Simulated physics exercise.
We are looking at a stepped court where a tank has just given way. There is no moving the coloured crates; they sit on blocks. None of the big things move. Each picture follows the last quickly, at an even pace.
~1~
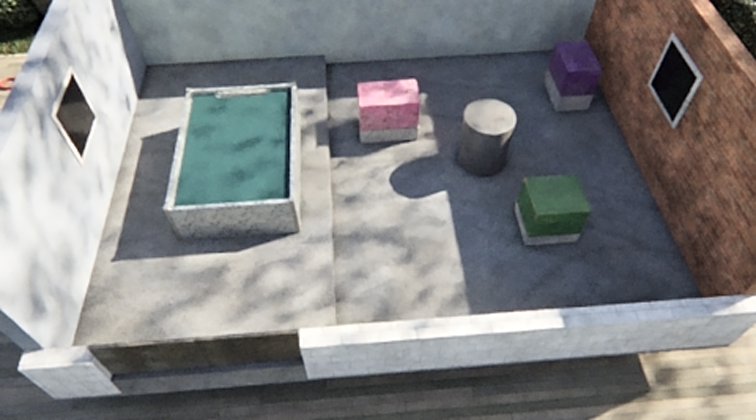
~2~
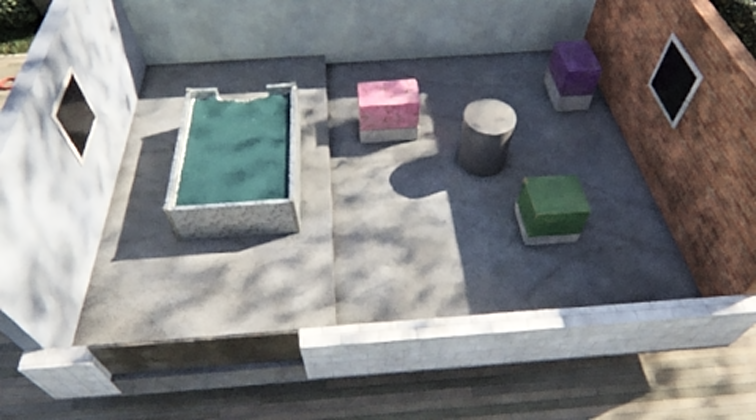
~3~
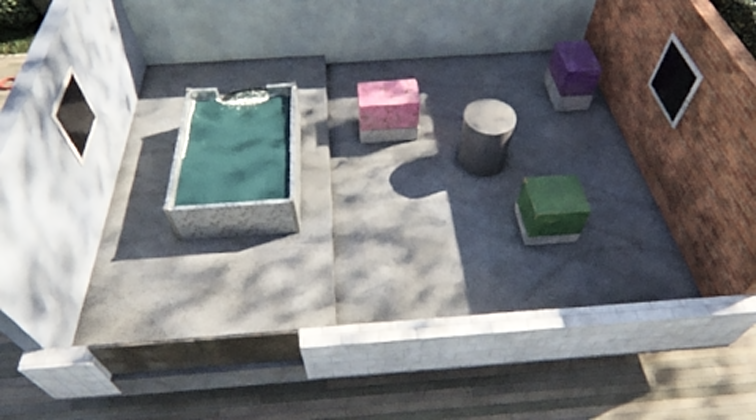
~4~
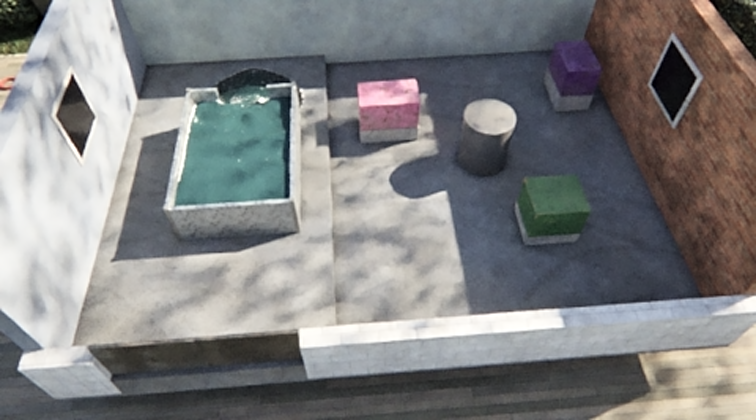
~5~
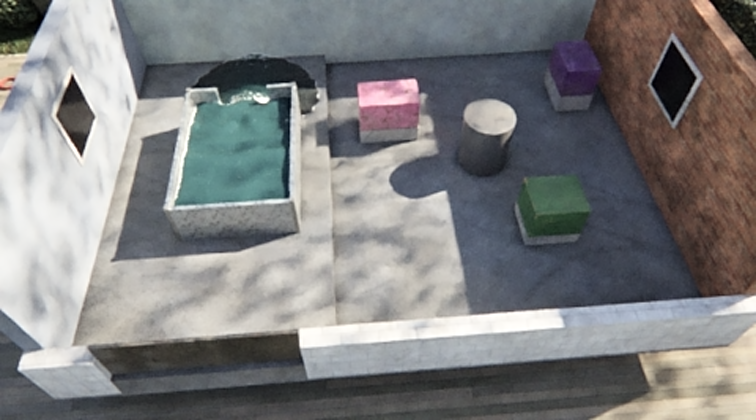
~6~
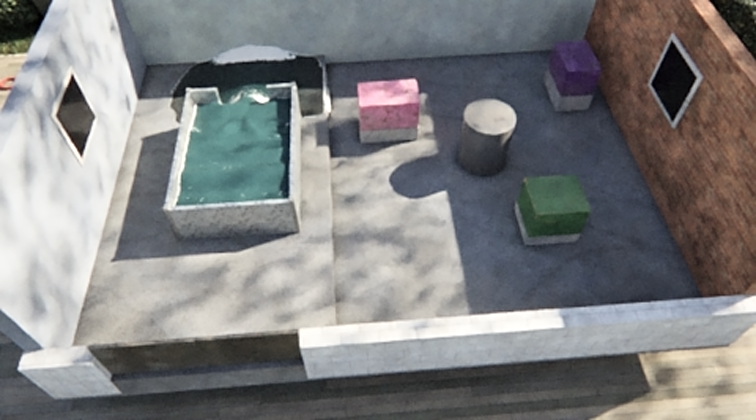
The video shows a walled court with a tank of green water beside pink, purple and green crates and a grey cylinder; a gap opens in the tank's far side, and water pours out, spreading across the floor behind it.
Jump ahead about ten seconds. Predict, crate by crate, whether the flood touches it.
In order: Pink crate: Safe; purple crate: Safe; green crate: Safe.
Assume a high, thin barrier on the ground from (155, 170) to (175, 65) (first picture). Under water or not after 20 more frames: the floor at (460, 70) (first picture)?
I'd call it watered.
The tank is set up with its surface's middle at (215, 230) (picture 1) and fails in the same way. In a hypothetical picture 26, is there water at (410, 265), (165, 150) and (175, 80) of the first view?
First unwetted; next drenched; last drenched.
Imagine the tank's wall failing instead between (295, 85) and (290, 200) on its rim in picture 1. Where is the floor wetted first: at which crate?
The one in pink comes first.
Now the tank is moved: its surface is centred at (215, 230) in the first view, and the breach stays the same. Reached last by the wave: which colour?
That would be the crate marked green.
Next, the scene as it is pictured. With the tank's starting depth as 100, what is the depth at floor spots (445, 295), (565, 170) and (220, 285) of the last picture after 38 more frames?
In order: Roughly 0, 4 and 2 in a hundred.
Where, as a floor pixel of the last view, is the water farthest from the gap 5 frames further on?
About (392, 62).
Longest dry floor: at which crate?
Note: The green-painted one.
A moment on, water covers 10 % of the floor; the pink crate not reached, the purple crate not reached, the green crate not reached.
Next, water covers 20 % of the floor; the pink crate water round its plinth, the purple crate not reached, the green crate not reached.
Then, water covers 40 % of the floor; the pink crate water round its plinth, the purple crate water round its plinth, the green crate not reached.
Later, water covers 60 % of the floor; the pink crate water round its plinth, the purple crate water round its plinth, the green crate water round its plinth.
In the end, water covers 95 % of the floor; the pink crate stayed above the water, the purple crate stayed above the water, the green crate stayed above the water.
